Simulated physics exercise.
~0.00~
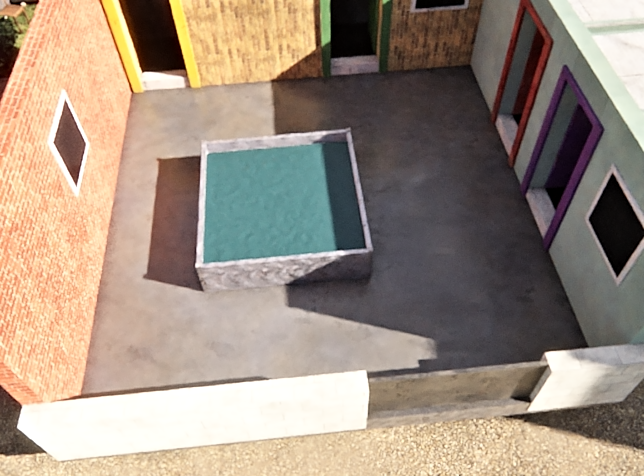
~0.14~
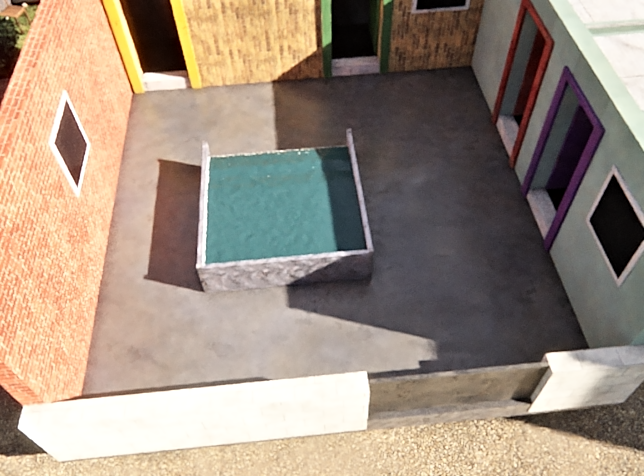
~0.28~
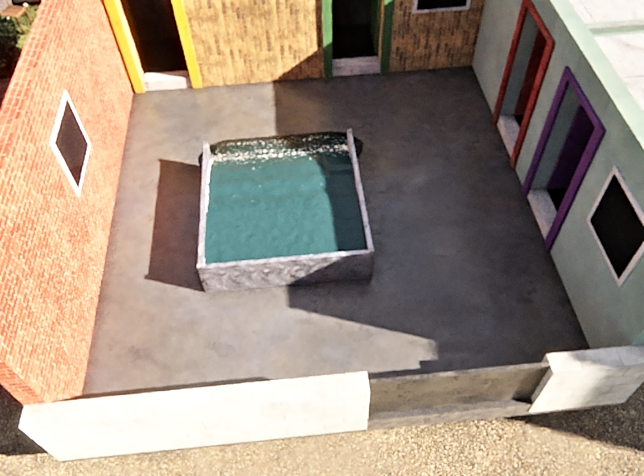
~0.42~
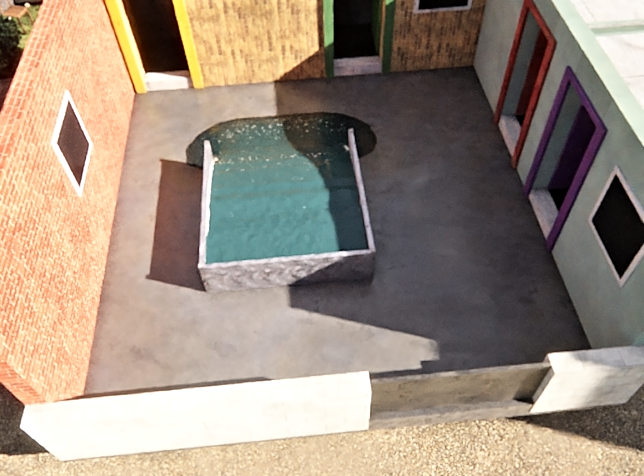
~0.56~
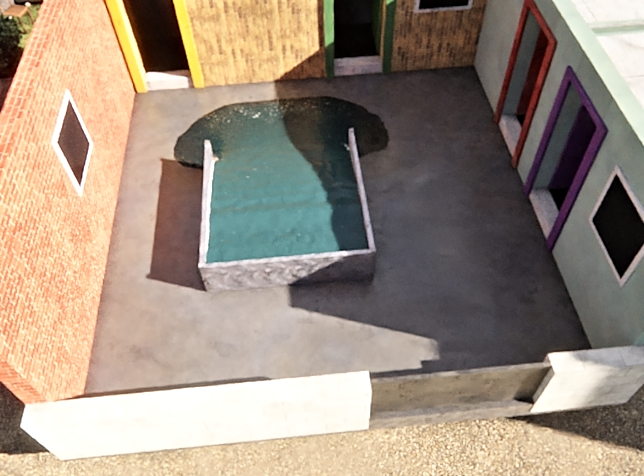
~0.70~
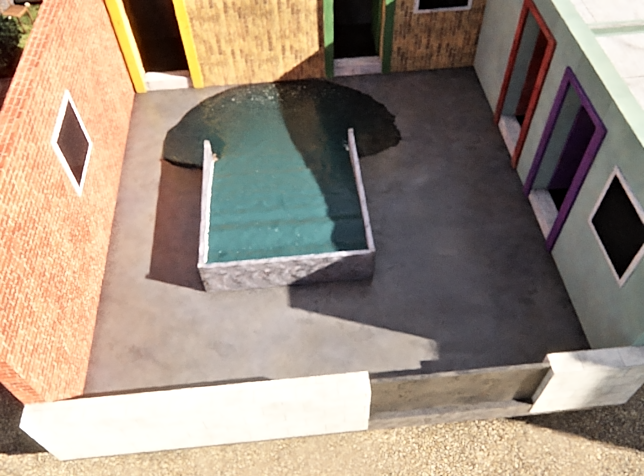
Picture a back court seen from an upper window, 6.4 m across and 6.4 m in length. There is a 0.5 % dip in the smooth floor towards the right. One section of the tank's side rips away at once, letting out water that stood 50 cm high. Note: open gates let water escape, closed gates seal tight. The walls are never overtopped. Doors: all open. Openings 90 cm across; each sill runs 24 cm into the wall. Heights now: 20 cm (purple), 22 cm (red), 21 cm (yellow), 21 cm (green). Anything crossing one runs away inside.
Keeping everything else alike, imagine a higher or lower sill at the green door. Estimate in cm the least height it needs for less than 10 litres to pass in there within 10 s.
I would say 20 cm.
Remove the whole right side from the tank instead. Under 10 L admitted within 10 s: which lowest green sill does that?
Then 6.5 cm.
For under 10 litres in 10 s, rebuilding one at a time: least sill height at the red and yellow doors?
Some 9.5 cm for red, some 23 cm for yellow.
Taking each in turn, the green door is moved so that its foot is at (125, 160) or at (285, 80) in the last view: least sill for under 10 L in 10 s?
First place around 9.0 cm, second around 30 cm.
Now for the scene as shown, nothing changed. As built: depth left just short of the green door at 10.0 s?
It comes to about 6.5 centimetres deep.
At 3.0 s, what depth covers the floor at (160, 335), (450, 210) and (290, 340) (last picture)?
The depths come to about 0, 0 and 0 cm.
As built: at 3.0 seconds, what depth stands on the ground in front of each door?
Purple door 0 cm, red door 3 cm, yellow door 23 cm, green door 21 cm.
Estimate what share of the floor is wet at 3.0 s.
35 %.
After 1.4 s water covers 25 % of the floor, deepest (34 cm) near (280, 83); 19 cm at the green door, 0 litres in over its 21 cm sill.
After 3.0 s water covers 35 % of the floor, deepest (32 cm) near (470, 69); 21 cm at the green door, 6 litres in over its 21 cm sill.
After 10.0 s water covers 100 % of the floor, deepest (15 cm) near (335, 290); 6 cm at the green door, 8 litres in over its 21 cm sill.
At the green door as built, the water arrived by 1.0 s and peaked near 25 cm at 2.2 s.
With a sill of 17 cm, 28 litres would have come in within the 10 s; with 23 cm, 3 litres. So under 10 litres takes about 20 cm.
